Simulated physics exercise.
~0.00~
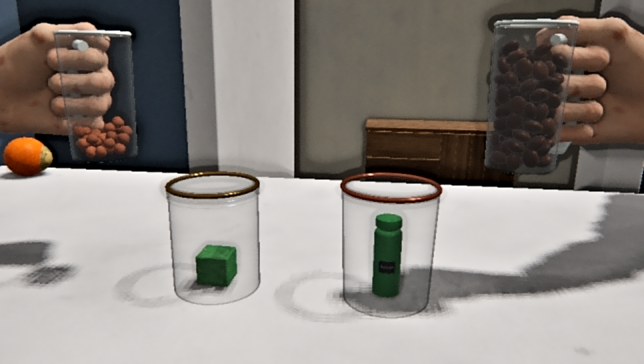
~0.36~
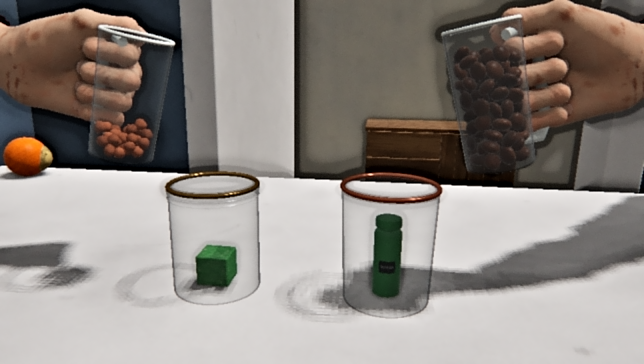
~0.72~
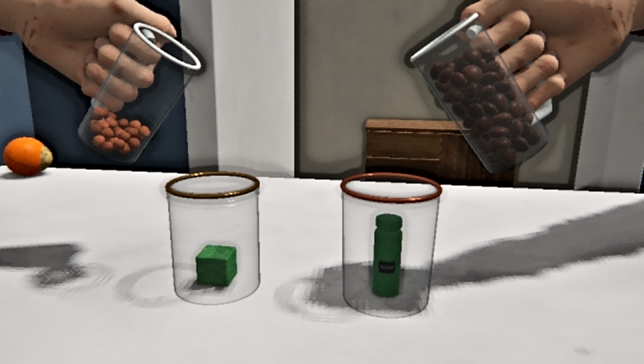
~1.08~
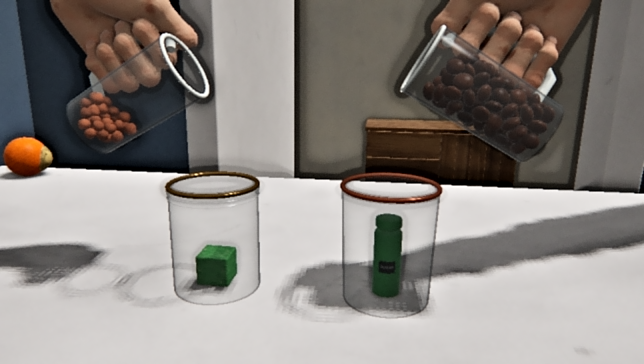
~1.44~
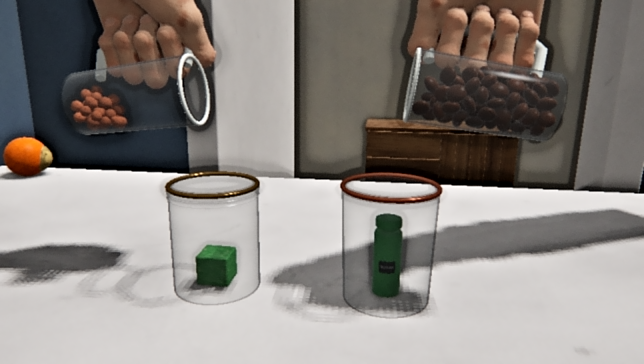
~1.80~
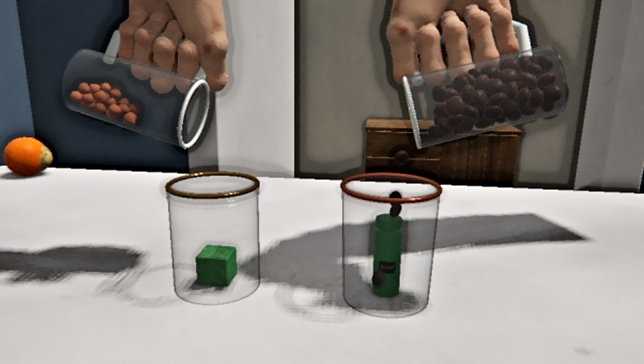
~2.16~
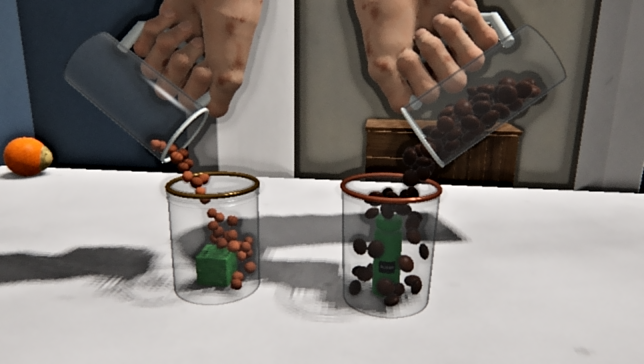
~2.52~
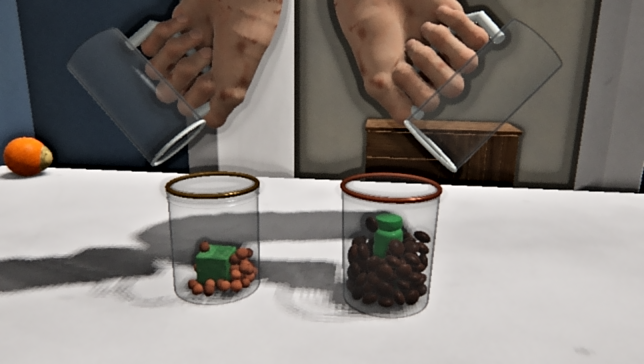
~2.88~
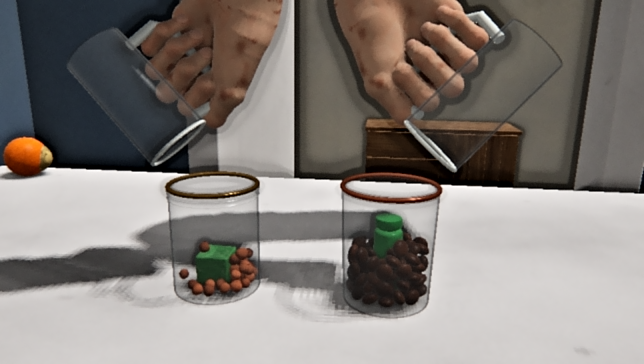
Two hands tipped clear cups over two glass containers, pouring small orange-brown balls around a green block on the left and a larger load of dark brown ones around a green bottle on the right, leaving both objects still showing.
